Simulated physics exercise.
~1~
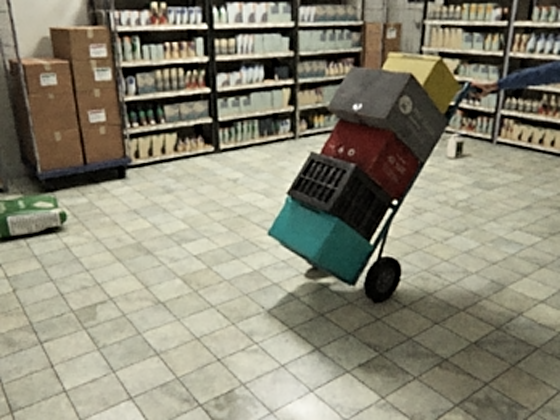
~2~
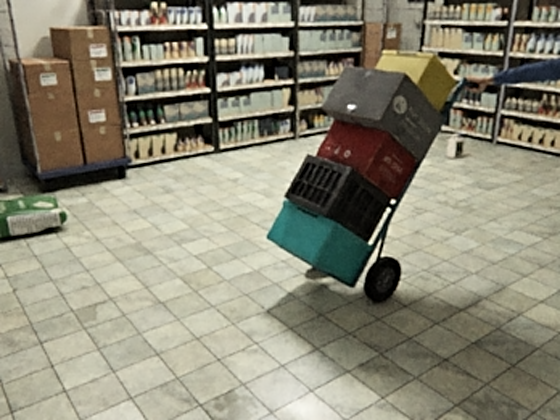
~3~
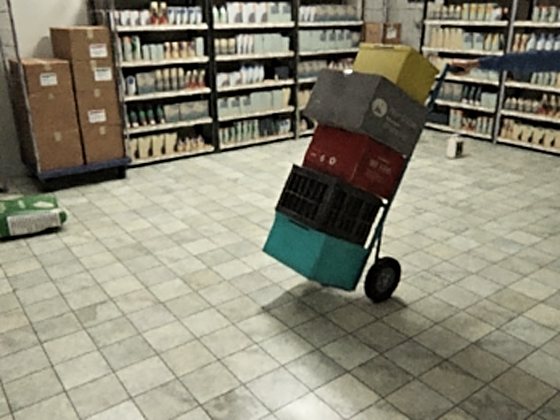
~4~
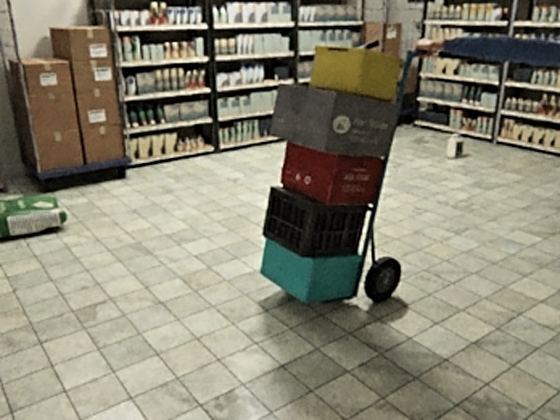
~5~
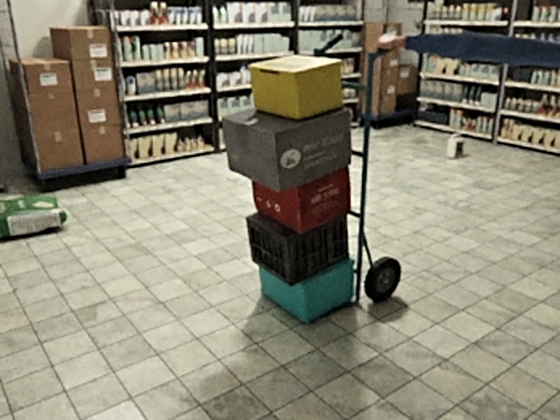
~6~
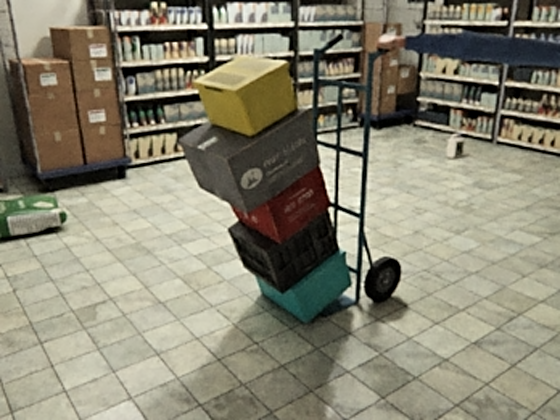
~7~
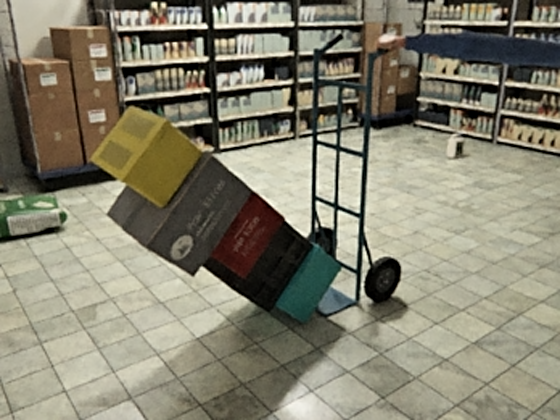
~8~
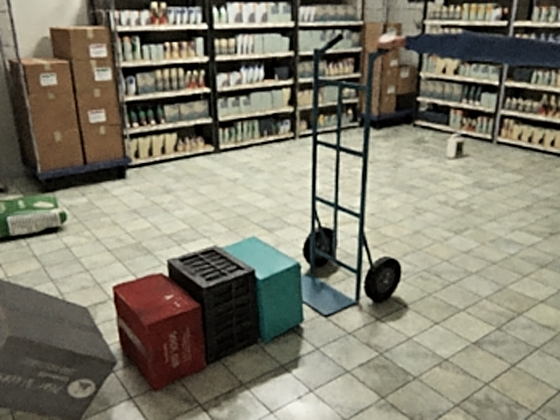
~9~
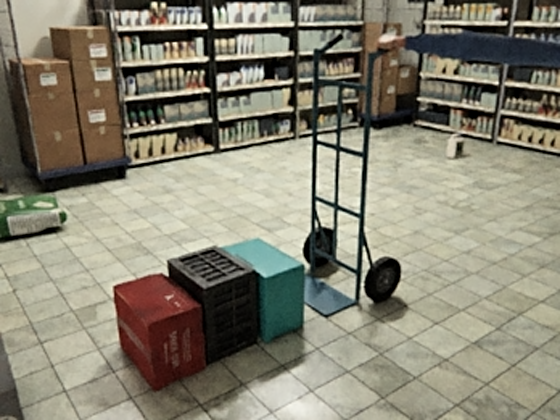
A leaning stack of five boxes toppled off a hand truck as it swung upright, tipping left and crashing across the tiled storeroom floor. The gray and yellow ones tumbled away left, leaving the red, black and turquoise ones in a row.
